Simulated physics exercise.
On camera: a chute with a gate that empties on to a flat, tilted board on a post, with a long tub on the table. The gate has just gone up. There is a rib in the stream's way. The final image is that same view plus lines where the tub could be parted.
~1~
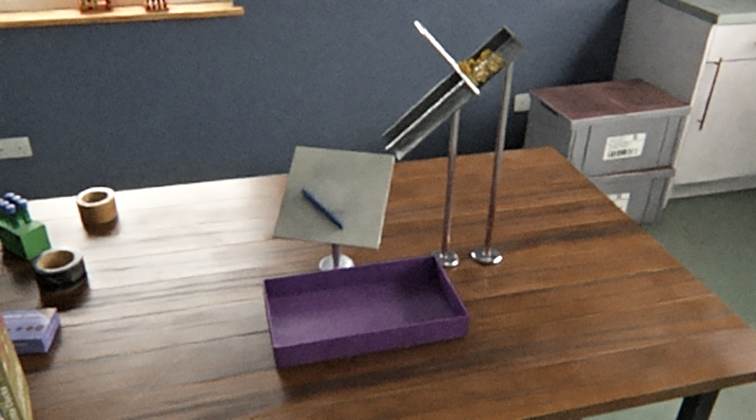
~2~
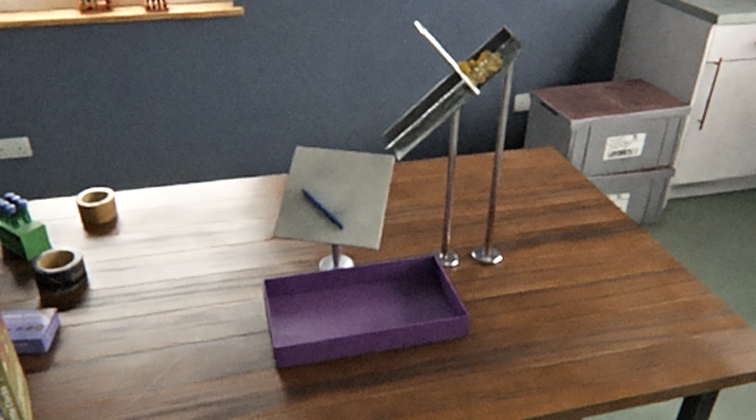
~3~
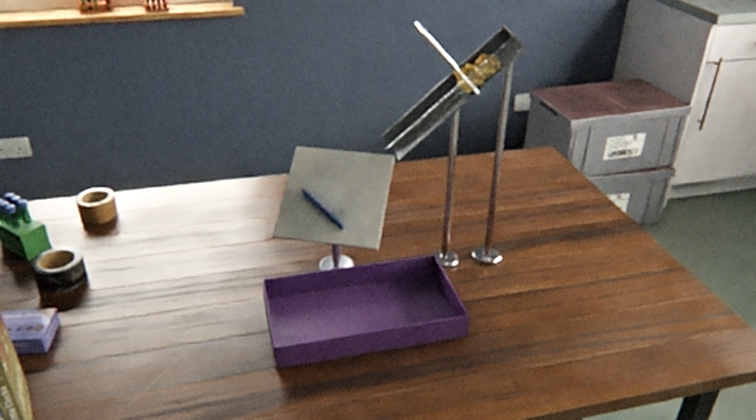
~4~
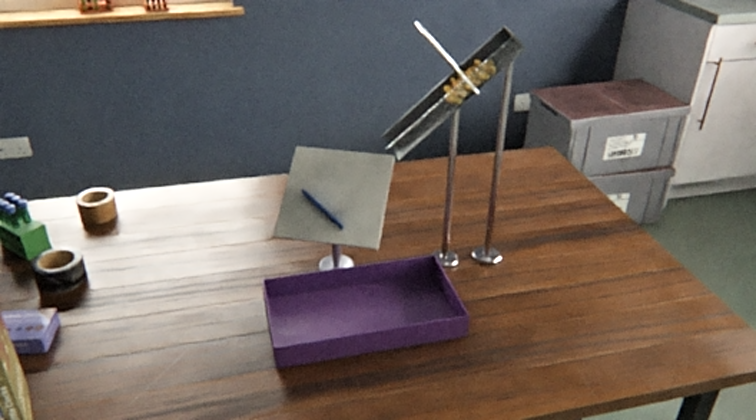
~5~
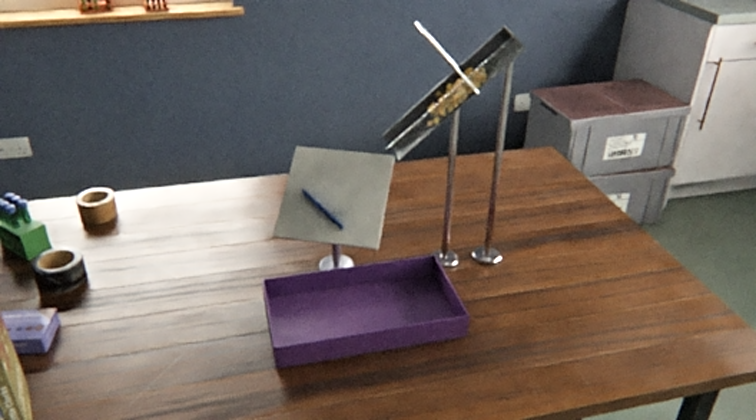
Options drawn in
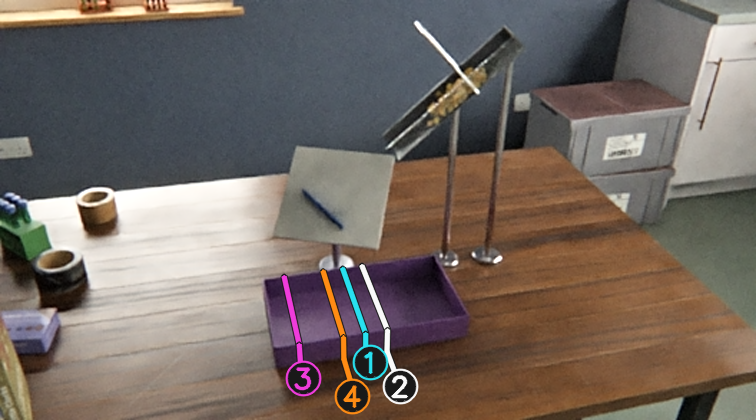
On a brown wooden table in a room with dark blue walls, seen from slightly above, a metal chute slopes down to the left on two posts. Below it stand a tilted grey board with a dark blue rib and an open purple tub, with tape rolls at left. Small golden pieces slide partway down the chute, spreading out, while the camera stays still.
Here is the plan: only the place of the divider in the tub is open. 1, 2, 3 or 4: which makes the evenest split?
Line 1 does it best.
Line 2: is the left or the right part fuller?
The left side.
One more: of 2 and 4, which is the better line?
The answer is 4.
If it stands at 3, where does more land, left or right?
Right.
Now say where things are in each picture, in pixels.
Load behind the gate near (483, 66), puffed corn balls; lip of the chute near (397, 154), sloping fairly steeply, in the first picture.
Middle of the board near (335, 195), tilted fairly steeply; middle of its low edge near (324, 242); of its high edge near (345, 151), in the second picture.
Front corners of the tub near (275, 347) and (469, 316), empty; front of the load near (464, 88), in the third picture.
Middle of the load near (470, 78); its front near (449, 99), close to a quarter of the way to the lip; rib from (302, 190) to (341, 225), in the fourth picture.
Middle of the load near (460, 89); its front near (430, 123), close to half of the way to the lip, in the fifth picture.
On the marked copy, line 1 crosses the front rim at (365, 333); line 2 crosses the front rim at (387, 329); line 3 crosses the front rim at (299, 343); line 4 crosses the front rim at (343, 336).
With 1, of what is caught, close to two thirds on the left of the divider, close to a third on the right.
With 2, of what is caught, the whole lot on the left of the divider, none at all on the right.
With 3, of what is caught, a small share on the left of the divider, all but a few on the right.
With 4, of what is caught, close to a quarter on the left of the divider, the bulk on the right.
